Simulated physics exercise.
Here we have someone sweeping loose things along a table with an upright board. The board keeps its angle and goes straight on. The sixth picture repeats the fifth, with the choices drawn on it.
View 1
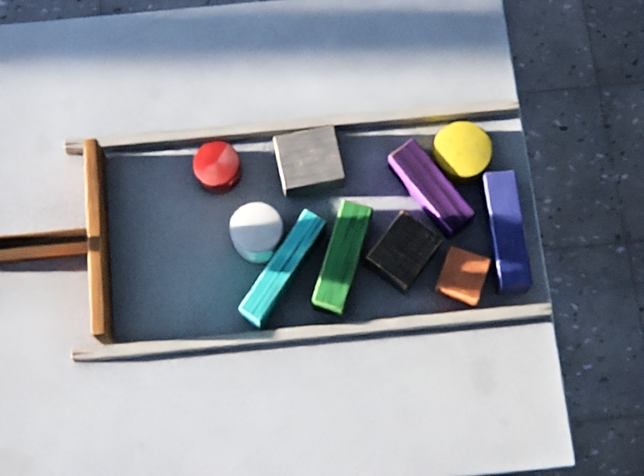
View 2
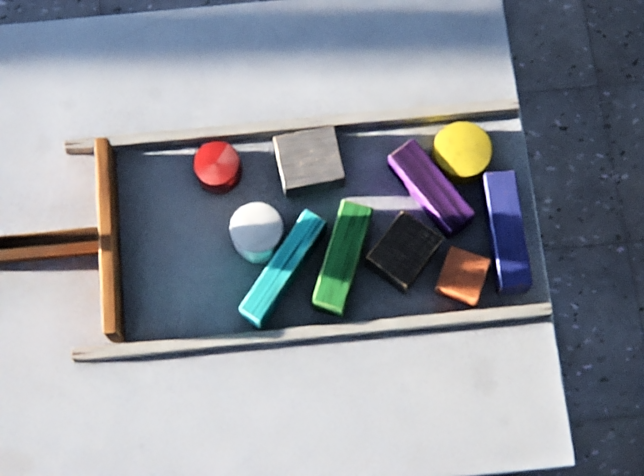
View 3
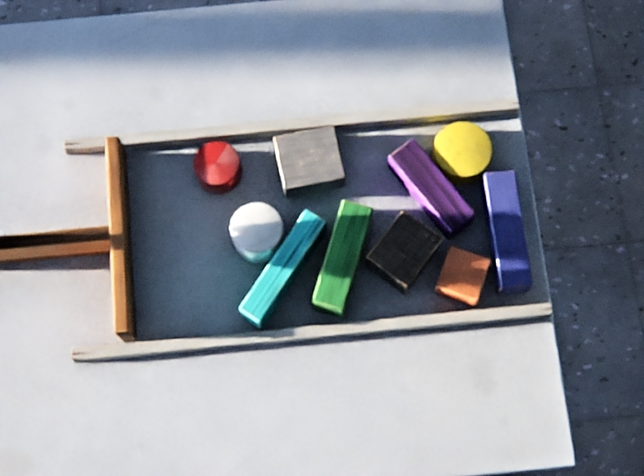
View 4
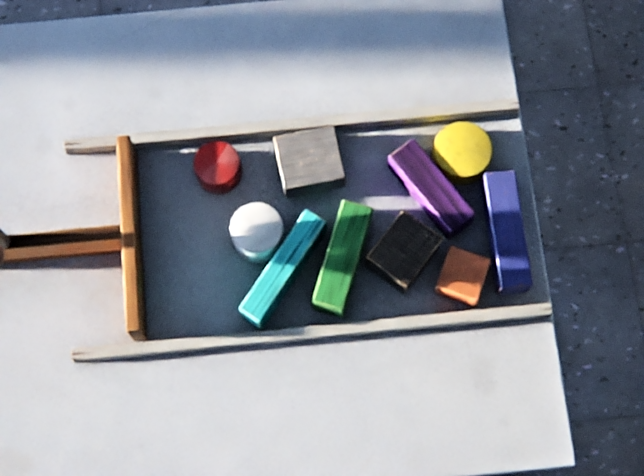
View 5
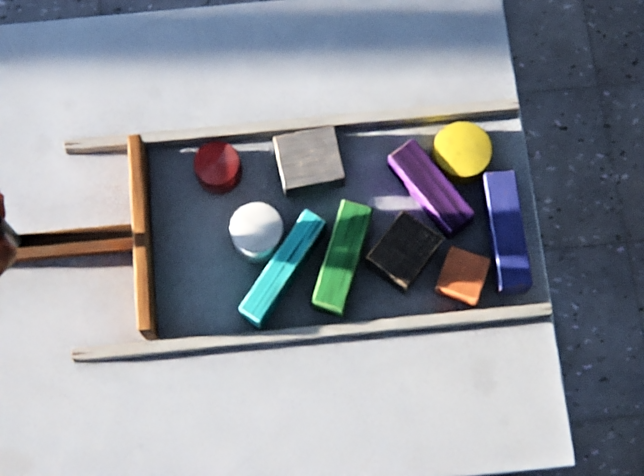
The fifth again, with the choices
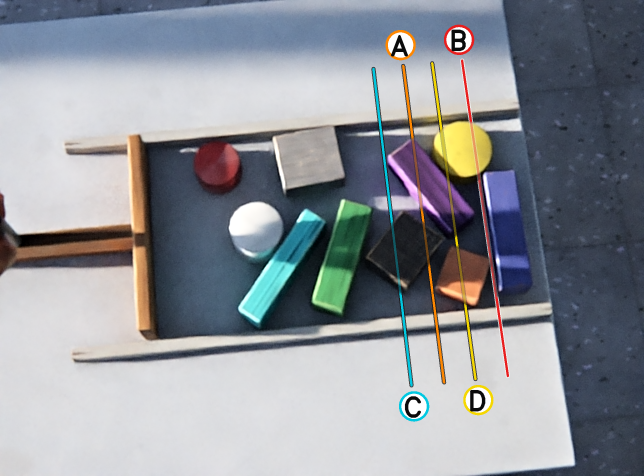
A wooden board slides slowly right between two rails toward colourful blocks that stay still.
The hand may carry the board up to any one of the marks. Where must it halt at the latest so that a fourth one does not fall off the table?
C.
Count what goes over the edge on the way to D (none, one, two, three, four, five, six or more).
By then, five.
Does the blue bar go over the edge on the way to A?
By then, yes.
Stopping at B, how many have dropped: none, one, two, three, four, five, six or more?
Six or more.
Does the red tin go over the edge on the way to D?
By then, no.
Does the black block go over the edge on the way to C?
No.
On the marked copy, A at (423, 218); B at (484, 212); C at (392, 220); D at (453, 215).
Following C. Soon after the start, board (230, 221); red tin (258, 164); turquoise stick (289, 268).
Later, board (320, 213); blue bar (530, 228); yellow tin (491, 141).
In the end, board (388, 206); blue bar over the edge; yellow tin over the edge; three fallen.
As for the rest, A drops five; B drops seven; D drops five.
